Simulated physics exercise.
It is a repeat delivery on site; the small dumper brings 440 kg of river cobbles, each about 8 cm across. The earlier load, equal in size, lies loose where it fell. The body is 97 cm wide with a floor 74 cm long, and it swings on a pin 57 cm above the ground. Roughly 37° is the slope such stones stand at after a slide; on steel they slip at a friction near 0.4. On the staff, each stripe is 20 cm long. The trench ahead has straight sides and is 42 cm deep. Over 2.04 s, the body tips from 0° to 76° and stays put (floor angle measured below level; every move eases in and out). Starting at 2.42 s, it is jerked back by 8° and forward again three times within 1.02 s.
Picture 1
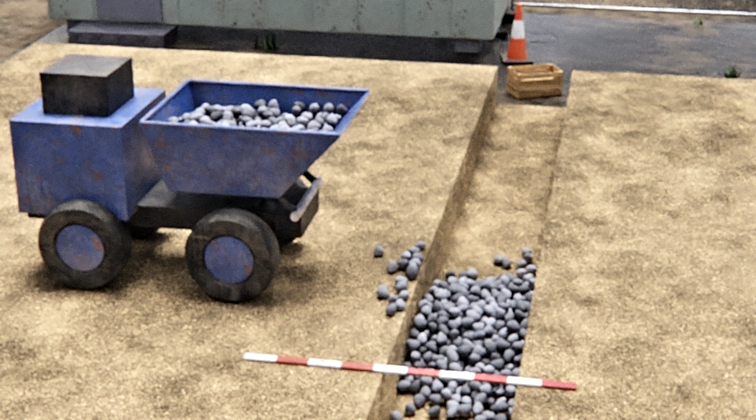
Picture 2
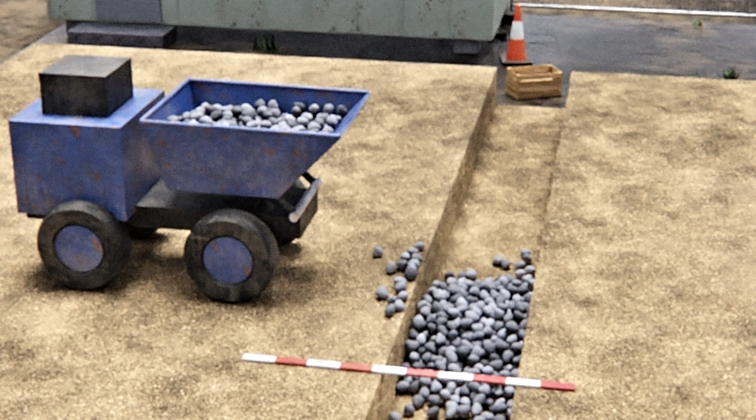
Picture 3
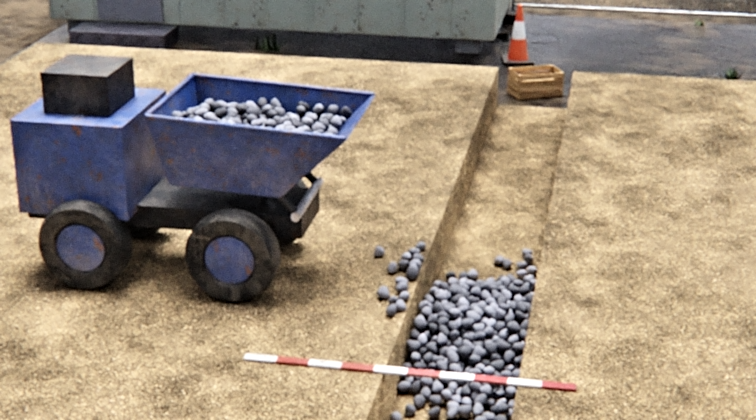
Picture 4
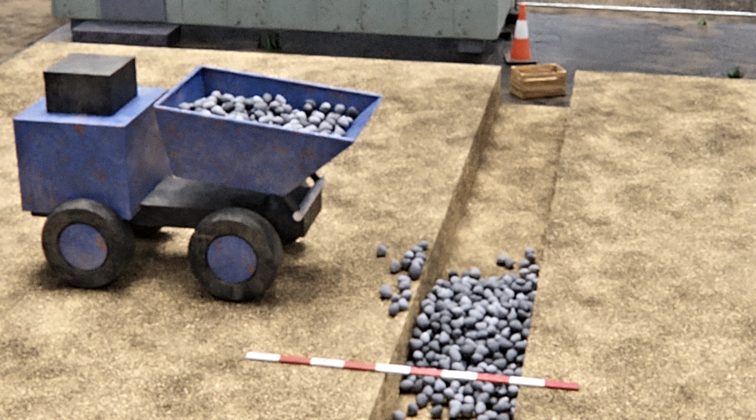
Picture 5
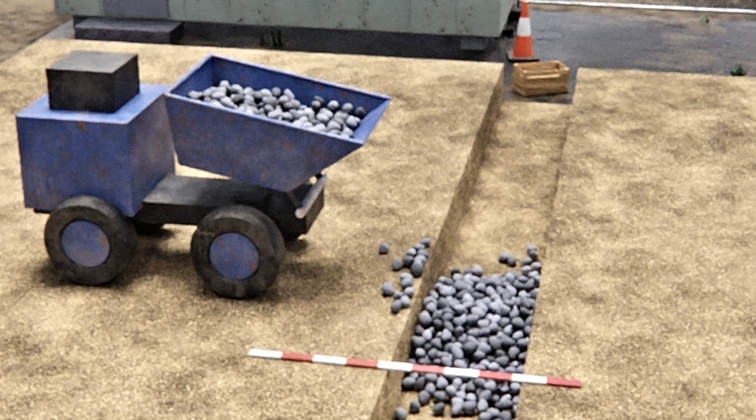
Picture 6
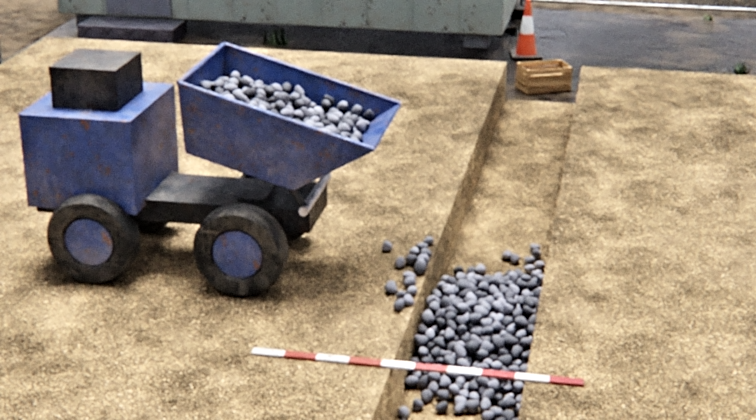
A blue dumper slowly raises its body of grey stones, tilting it toward the right.
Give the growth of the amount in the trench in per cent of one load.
Close to 99 out of 100.
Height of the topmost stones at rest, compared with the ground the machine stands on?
I'd say close to 16 cm above the ground.
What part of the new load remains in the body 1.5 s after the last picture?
It holds some 35 percent.
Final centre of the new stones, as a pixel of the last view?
They settle centred around (486, 303).
Then, 0.9 s after the last picture the floor is at 64°; in per cent of one load, 100 in the body, 3 short of the trench, 97 in the trench; the foremost stones are at (536, 317).
Then, 1.5 s after the last picture the floor is at 76°; in per cent of one load, 37 in the body, 3 short of the trench, 160 in the trench; the foremost stones are at (535, 320).
Then, 3.3 s after the last picture the floor is at 76°; in per cent of one load, 0 in the body, 3 short of the trench, 196 in the trench, 1 past the trench; the foremost stones are at (563, 283).
Then, 5.8 s after the last picture the floor is at 76°; in per cent of one load, 0 in the body, 3 short of the trench, 196 in the trench, 1 past the trench; the foremost stones are at (563, 283). Net gain in the trench, 99.
